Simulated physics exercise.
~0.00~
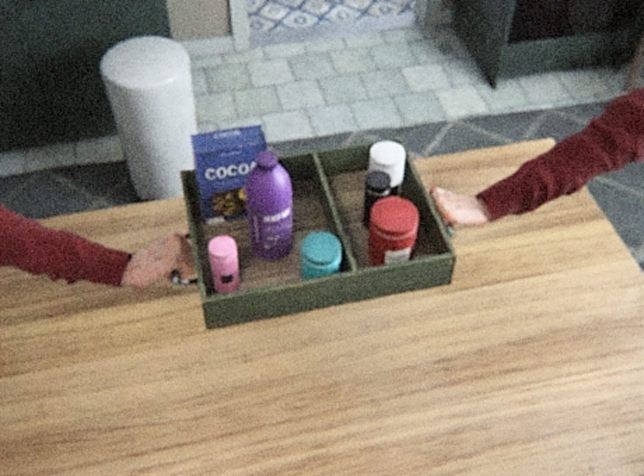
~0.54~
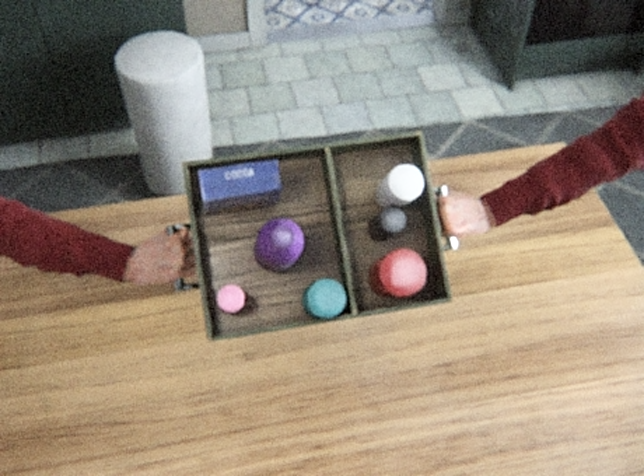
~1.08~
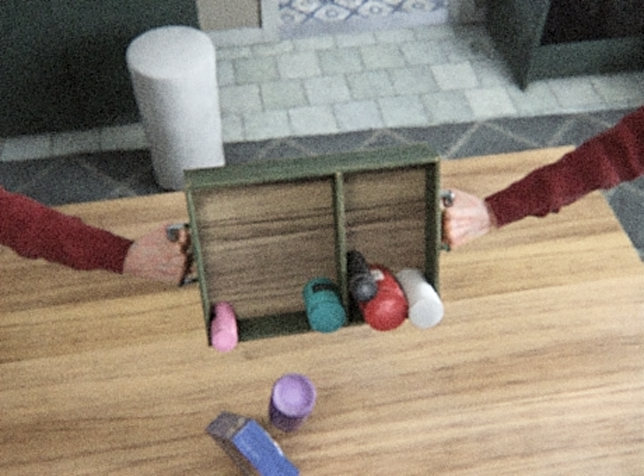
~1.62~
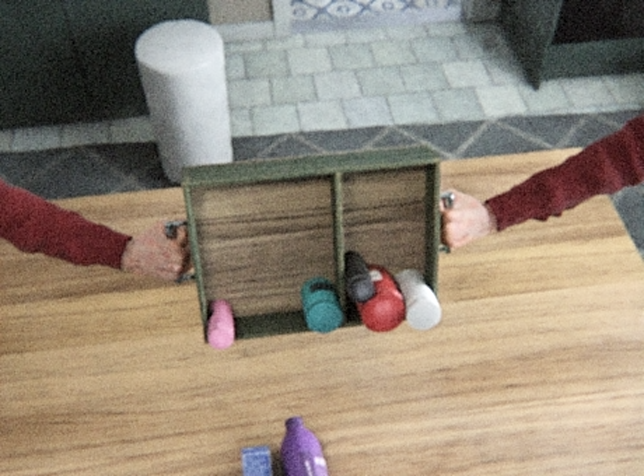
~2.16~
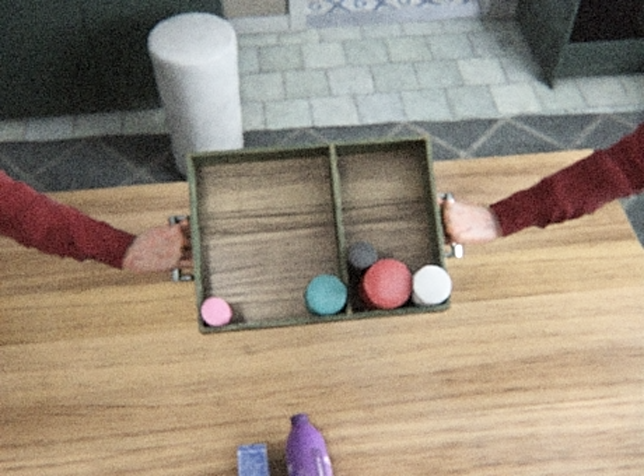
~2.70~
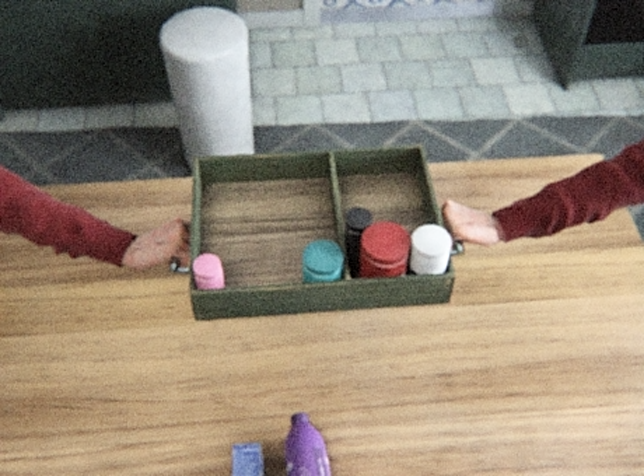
A green crate tips toward the viewer, drops a purple bottle and blue packet, then levels.
